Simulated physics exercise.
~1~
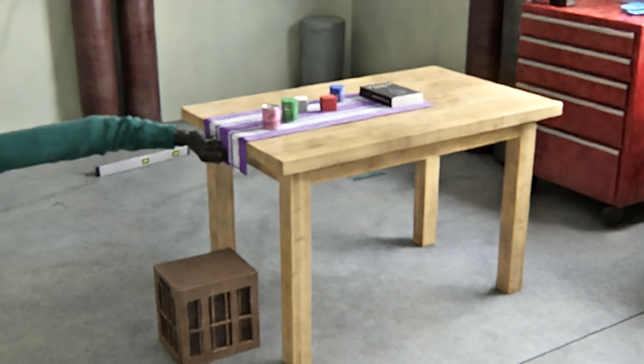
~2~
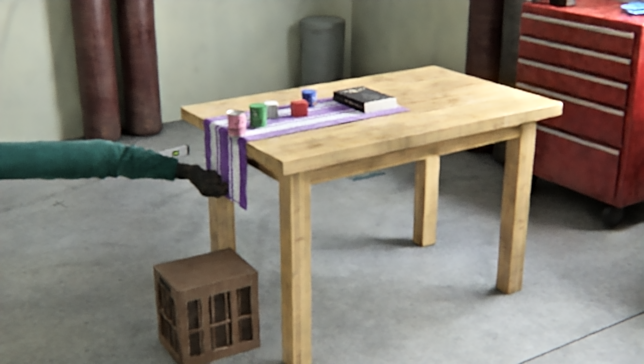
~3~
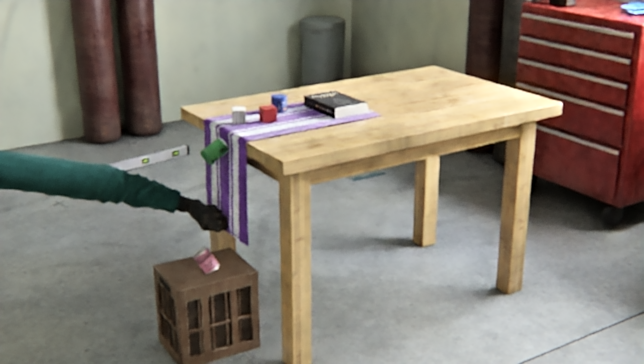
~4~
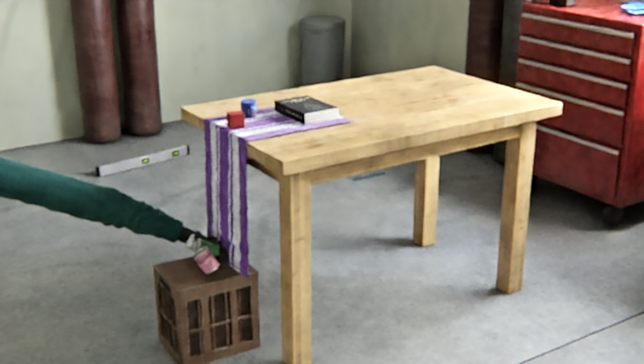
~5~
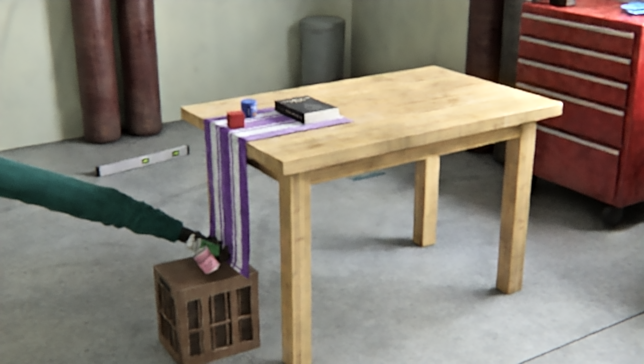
A purple and white striped cloth lies across the left end of a pale wooden workbench in a grey-floored workshop, seen from a fixed, slightly raised viewpoint. On it stand a pink can, a green can, a white cube, a red cube, a blue pot and a dark book, with a brown crate below and a red tool cabinet at right. A dark-gloved hand in a green sleeve pulls the cloth left and down, carrying everything along. The pink can drops first, then the green can tumbles, and the white cube follows. The hem reaches the crate and the pulling stops, leaving the red cube, blue pot and book on the bench.
